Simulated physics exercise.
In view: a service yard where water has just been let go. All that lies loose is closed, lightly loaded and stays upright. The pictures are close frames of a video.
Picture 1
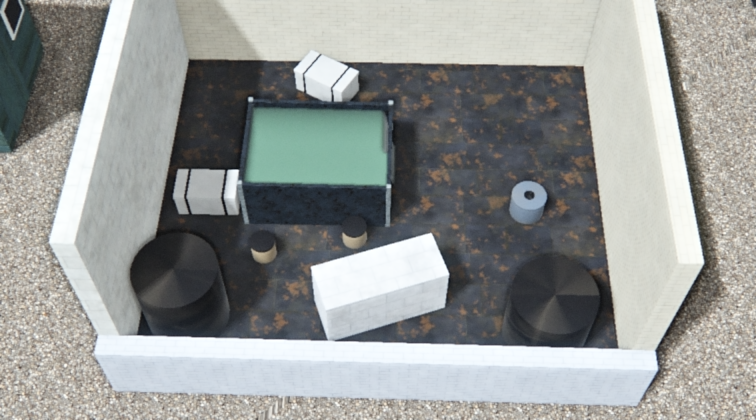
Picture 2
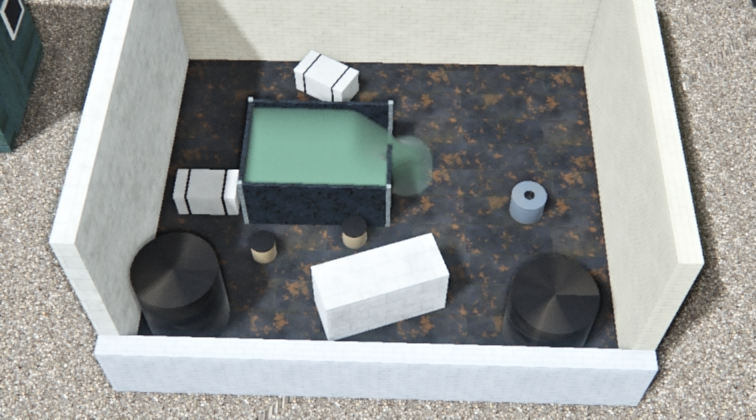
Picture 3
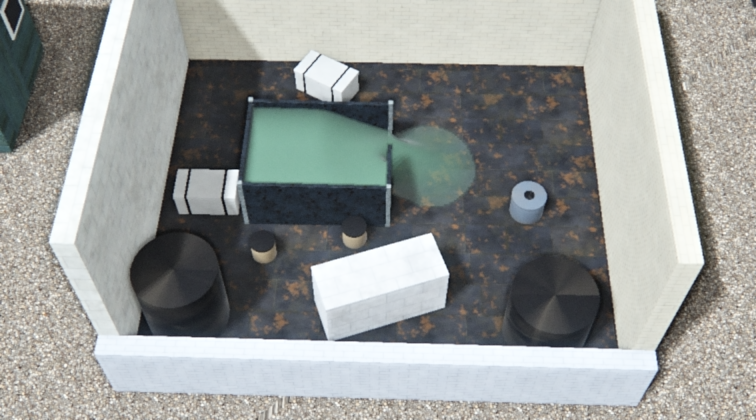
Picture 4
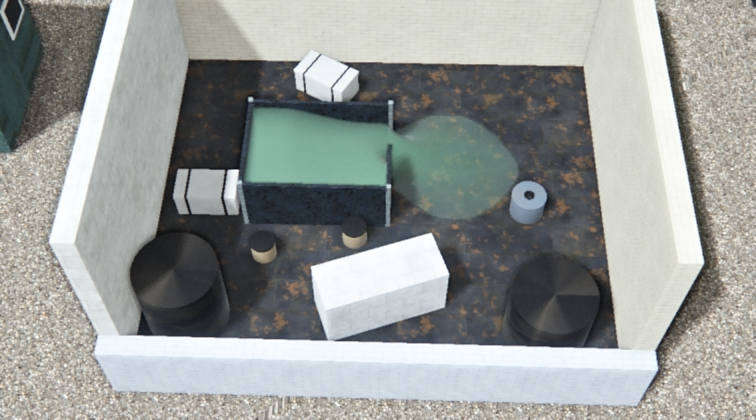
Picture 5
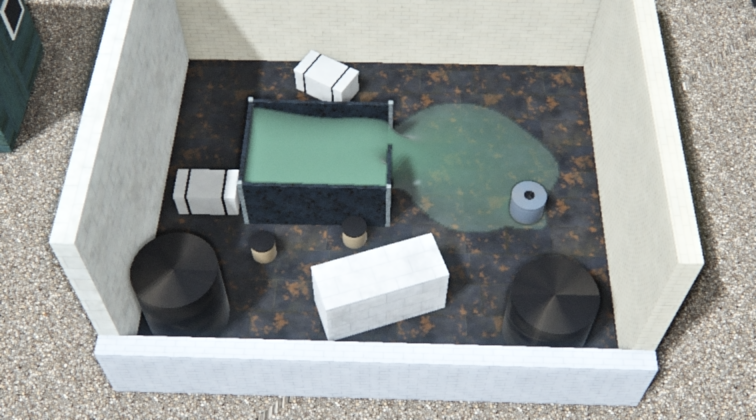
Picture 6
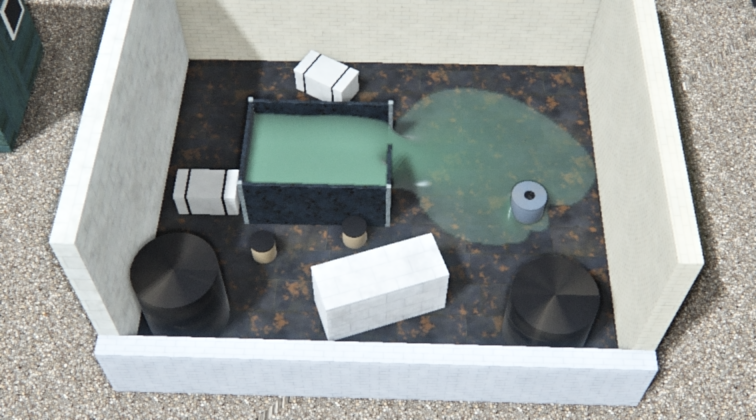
A walled service yard with a dark, rust-flecked floor is seen from high above by a still camera. Green water fills a dark open tank left of centre, with strapped white boxes, two small tan cylinders, a white block, two large black drums and a grey-blue ringed object around it. Water pours through the tank's right side and spreads rightward around the ringed object, while the solid objects stay put.
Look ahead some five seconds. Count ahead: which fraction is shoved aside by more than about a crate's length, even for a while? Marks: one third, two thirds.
It is from one to two thirds.
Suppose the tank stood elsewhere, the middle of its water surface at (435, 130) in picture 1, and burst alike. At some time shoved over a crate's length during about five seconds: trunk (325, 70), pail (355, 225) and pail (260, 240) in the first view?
In turn: Swept aside, short of that, short of that.
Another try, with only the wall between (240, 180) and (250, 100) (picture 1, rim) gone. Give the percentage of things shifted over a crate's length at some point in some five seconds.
Some 80 per cent.
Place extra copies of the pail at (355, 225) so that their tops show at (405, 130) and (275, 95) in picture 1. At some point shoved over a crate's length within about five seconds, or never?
In that order: Yes, no.
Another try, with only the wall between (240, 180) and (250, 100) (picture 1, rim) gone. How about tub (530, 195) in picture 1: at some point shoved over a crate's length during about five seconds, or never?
Answer: Under that.
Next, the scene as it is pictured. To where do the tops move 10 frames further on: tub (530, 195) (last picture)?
Close to (596, 267).
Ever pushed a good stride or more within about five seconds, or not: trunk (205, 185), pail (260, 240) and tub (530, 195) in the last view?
As listed: Less than that, not that far, shifted that much.
A moment on, 0 of 5 are well off their spots; 0 afloat.
Next, 1 of 5 are well off their spots; 1 afloat.
Later, 1 of 5 are well off their spots; 1 afloat.
In the end, 2 of 5 are well off their spots, and 2 have been at some point; 1 afloat.
